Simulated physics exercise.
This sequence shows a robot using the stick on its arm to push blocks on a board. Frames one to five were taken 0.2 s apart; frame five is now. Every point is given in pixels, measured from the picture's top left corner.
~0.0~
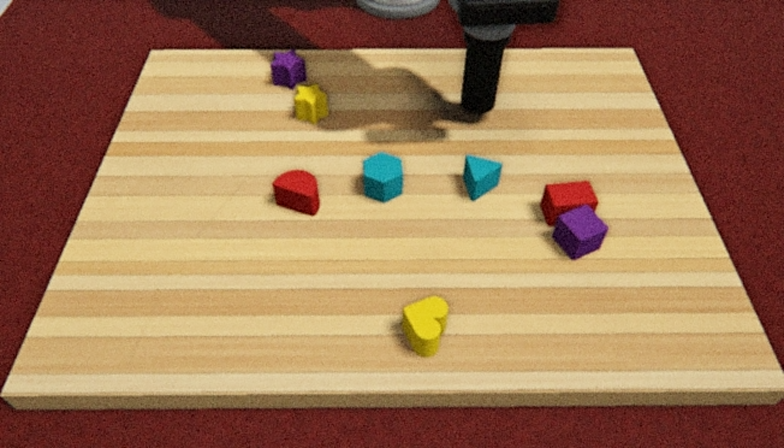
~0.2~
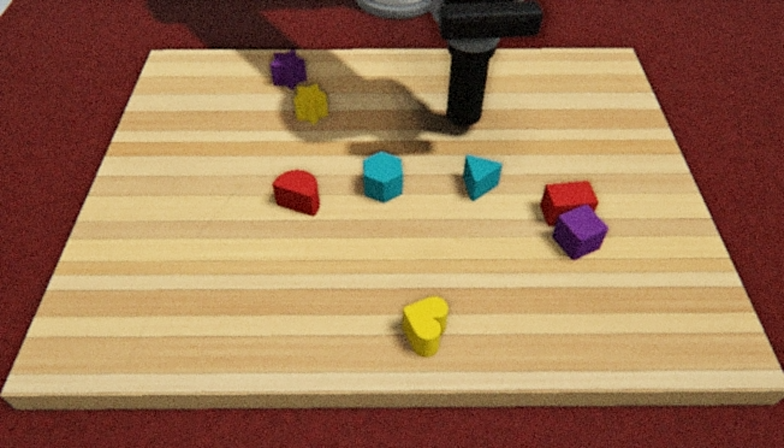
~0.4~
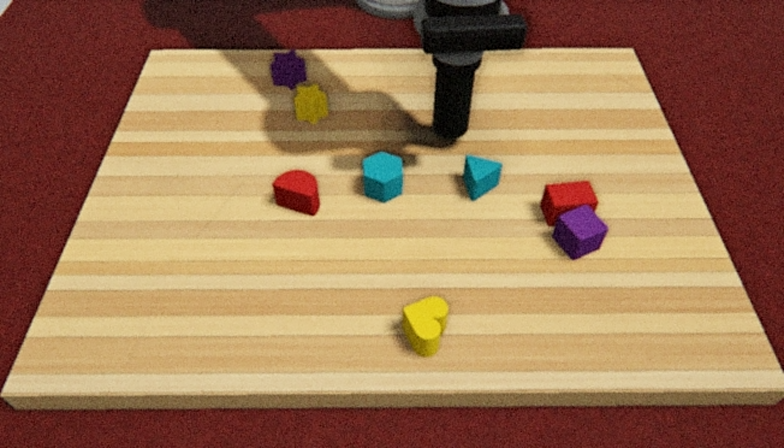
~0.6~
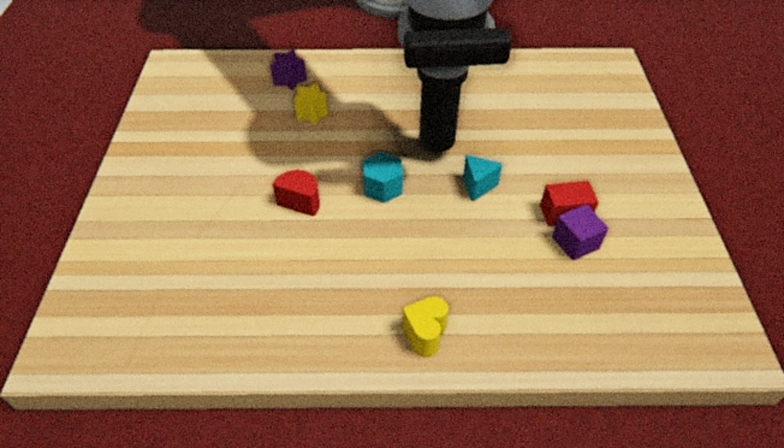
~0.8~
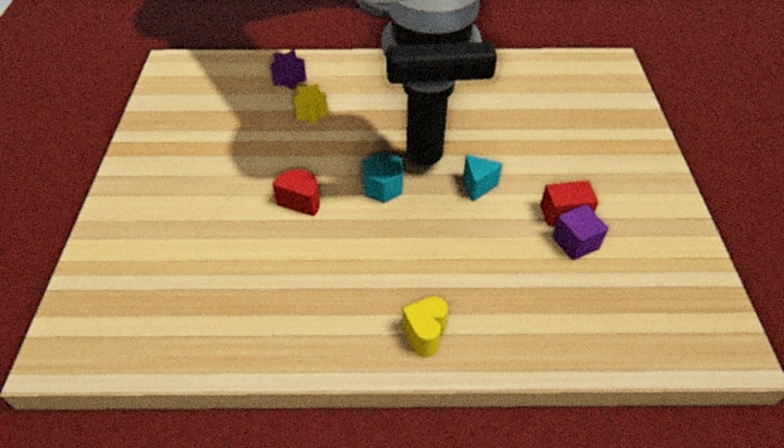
On a striped wooden board scattered with red, purple, yellow and turquoise blocks, a robot arm's black stick moves steadily down and to the left, into the space between the turquoise hexagon and triangle, while the blocks stay still.
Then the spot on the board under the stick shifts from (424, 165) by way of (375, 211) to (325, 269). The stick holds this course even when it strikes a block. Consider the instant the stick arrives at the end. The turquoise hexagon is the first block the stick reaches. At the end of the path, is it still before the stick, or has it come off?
It will get left beside or behind the stick.
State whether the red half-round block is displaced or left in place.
The block in question is displaced by the end.
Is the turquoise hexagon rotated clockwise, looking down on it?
Yes, that is what happens.
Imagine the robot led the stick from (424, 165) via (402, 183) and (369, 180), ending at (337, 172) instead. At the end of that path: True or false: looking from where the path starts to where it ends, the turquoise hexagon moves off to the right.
It is false.
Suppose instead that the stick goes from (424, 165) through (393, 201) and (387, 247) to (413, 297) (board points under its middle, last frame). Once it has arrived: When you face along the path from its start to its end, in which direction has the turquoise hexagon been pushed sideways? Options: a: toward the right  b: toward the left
a (toward the right)
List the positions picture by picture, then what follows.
In the first frame, tip of the stick (478, 103), middles of tops, red half-round block (297, 181), turquoise hexagon (383, 166), turquoise triangle (482, 165).
In the second frame, stick (464, 115), nothing pushed.
In the third frame, stick (450, 127), nothing pushed.
In the fourth frame, stick (437, 140), nothing pushed.
In the fifth frame, stick (425, 153), red half-round block (297, 181), turquoise hexagon (383, 166), turquoise triangle (482, 165).
The first path, step by step. One third of the way, stick (389, 183); turquoise hexagon (349, 183), turned 30° clockwise.
Two thirds of the way, stick (358, 218); red half-round block (286, 179); turquoise hexagon (318, 198), turned 90° clockwise.
At the end, stick (323, 258); red half-round block (285, 178); turquoise hexagon (317, 198), turned 95° clockwise; turquoise triangle unmoved.
